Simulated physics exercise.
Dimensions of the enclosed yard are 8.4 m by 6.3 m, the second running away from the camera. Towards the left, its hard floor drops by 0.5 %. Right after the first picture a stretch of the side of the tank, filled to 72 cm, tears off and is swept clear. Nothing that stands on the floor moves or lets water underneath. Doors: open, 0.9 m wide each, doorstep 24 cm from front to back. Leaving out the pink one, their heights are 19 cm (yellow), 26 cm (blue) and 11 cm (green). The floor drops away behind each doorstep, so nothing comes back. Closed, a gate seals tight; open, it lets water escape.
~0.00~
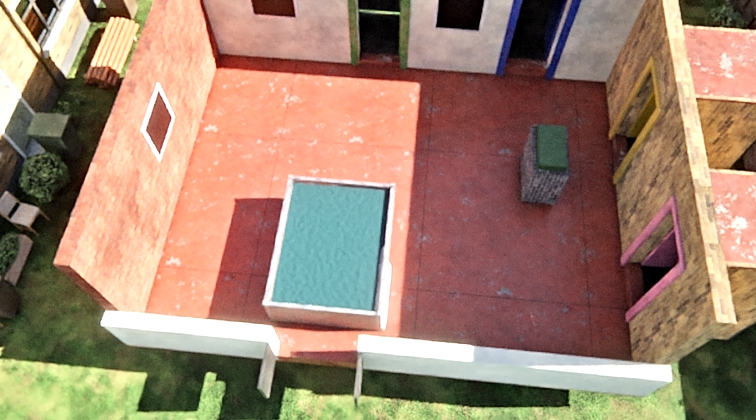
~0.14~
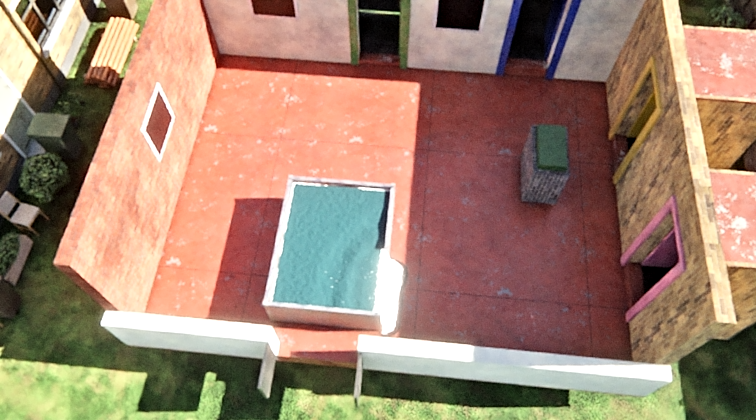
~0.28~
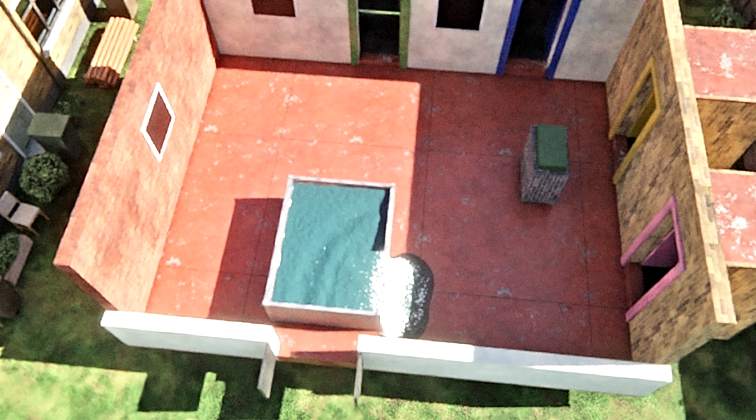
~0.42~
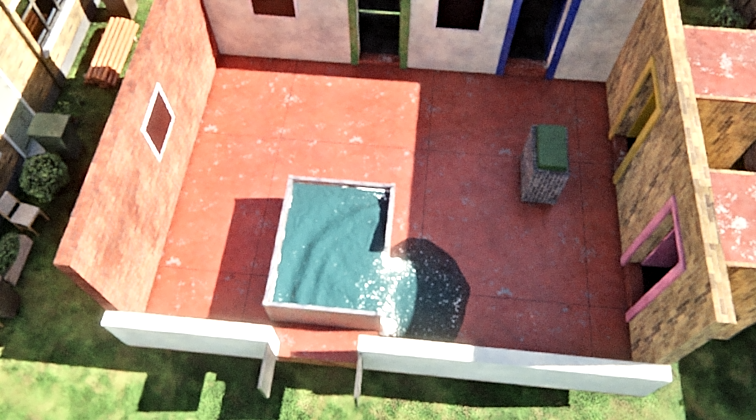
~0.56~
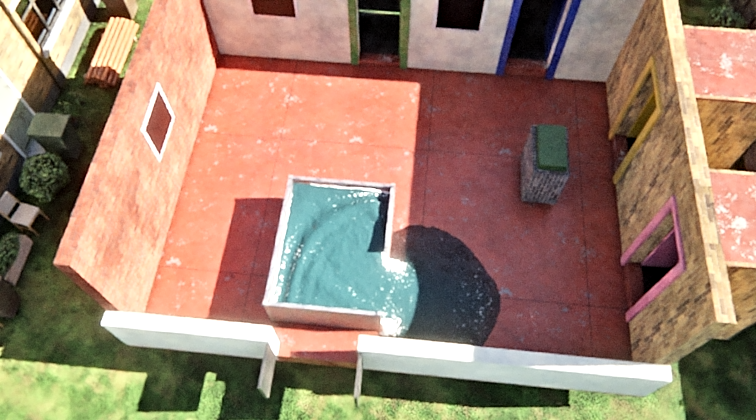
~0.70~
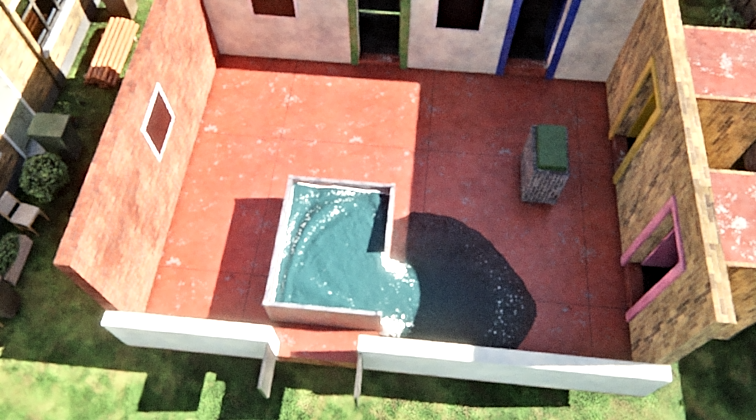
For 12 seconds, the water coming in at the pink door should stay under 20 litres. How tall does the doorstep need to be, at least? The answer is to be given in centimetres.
Close to 26 cm is just enough.
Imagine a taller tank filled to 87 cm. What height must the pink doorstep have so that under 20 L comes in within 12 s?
You'd need a step of close to 33 cm.
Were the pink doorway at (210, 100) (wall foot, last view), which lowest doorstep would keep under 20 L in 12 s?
Minimum: Close to 10.0 cm.
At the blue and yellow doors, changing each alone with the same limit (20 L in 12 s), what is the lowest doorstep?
About 12.5 cm at blue and about 8.5 cm at yellow.
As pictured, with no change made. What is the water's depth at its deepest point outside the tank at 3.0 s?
Around 34 centimetres.
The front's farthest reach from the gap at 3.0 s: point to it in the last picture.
Roughly at (603, 108) in the last view.
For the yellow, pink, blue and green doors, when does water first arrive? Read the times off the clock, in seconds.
Yellow 2.4 s, pink 1.2 s, blue 4.0 s, green 5.5 s.
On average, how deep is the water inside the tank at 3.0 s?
The mean depth is about 30 cm.
After 1.4 s water covers 25 % of the floor, deepest (38 cm) near (393, 312); 15 cm at the pink door, 0 litres in over its 20 cm doorstep.
After 3.0 s water covers 30 % of the floor, deepest (34 cm) near (627, 365); 30 cm at the pink door, 39 litres in over its 20 cm doorstep.
After 12.0 s water covers 95 % of the floor, deepest (16 cm) near (140, 328); 6 cm at the pink door, 66 litres in over its 20 cm doorstep.
At the pink door as built, the water arrived by 1.3 s and peaked near 33 cm at 2.4 s.
With a doorstep of 23.5 cm, 34 litres would have come in within the 12 s; with 31.5 cm, 5 litres. So under 20 litres takes about 26 cm.
